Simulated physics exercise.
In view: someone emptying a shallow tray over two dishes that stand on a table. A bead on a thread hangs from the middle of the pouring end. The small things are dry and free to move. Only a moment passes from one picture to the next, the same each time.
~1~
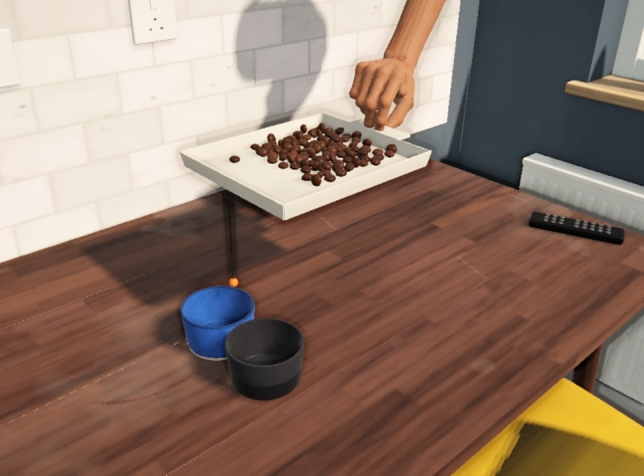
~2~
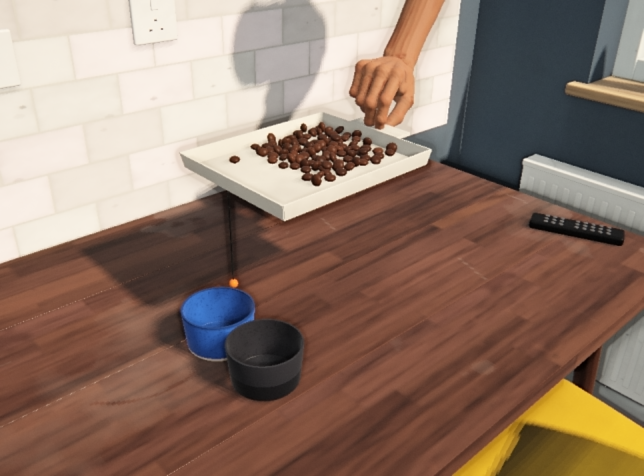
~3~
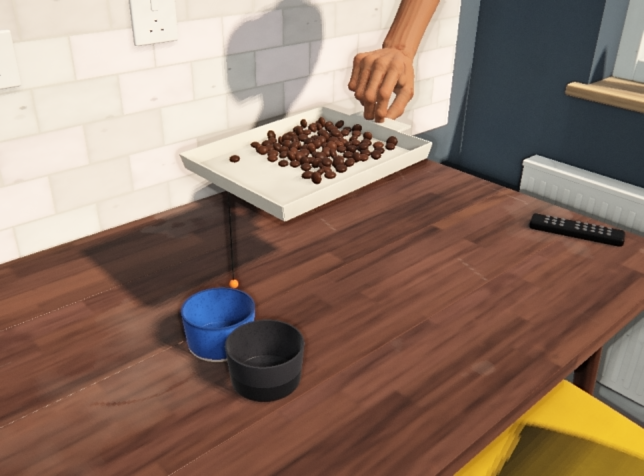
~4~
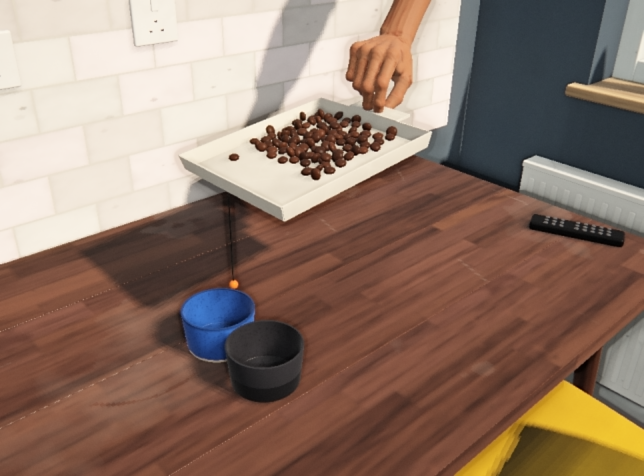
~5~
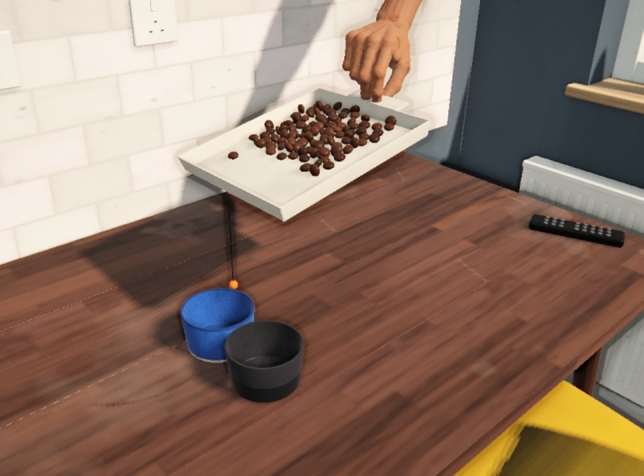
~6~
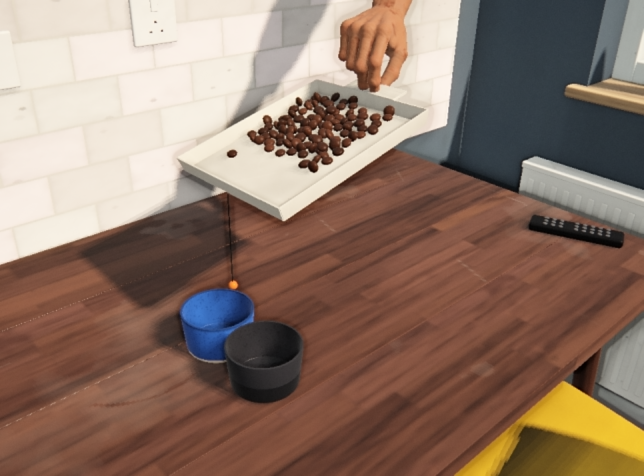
A shallow white tray of small brown pieces slowly tilts above a dark wooden table, its far right side rising, seen from a fixed, raised viewpoint. Below its nearer end stand a blue dish and a black dish, with an orange bead hanging above them, a black remote at right and a yellow surface below. A hand shifts slightly left and upward behind the rising side, while the pieces keep their cluster.
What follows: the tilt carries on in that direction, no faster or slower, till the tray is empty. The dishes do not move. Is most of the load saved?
They take under half between them.
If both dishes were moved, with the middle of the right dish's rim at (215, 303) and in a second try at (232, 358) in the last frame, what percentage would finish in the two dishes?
Roughly 60 per cent, and 40 per cent.
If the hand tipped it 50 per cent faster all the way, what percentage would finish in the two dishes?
Some 30 per cent.
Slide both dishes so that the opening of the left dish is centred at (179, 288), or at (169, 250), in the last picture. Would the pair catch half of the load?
In turn: Above a half; below a half.
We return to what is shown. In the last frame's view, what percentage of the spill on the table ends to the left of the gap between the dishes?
Some 100 per cent.
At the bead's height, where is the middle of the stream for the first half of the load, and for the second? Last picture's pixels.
Early half (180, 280), late half (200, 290).
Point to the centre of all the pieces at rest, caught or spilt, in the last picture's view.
At about (186, 341).
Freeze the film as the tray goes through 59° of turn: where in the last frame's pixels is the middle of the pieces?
At about (217, 167).
Soon, tray tipped steeply; nearly all on the tray; a stray few outside both; a stray few in the air.
A while on, tray tipped right over; about a third on the tray; a small part in the left dish; about a third outside both; a small part in the air.
Towards the end, tray tipped past a quarter turn; a stray few in the right dish; about a quarter in the left dish; about two thirds outside both.
Finally, tray tipped past a quarter turn; a stray few in the right dish; about a quarter in the left dish; about two thirds outside both.
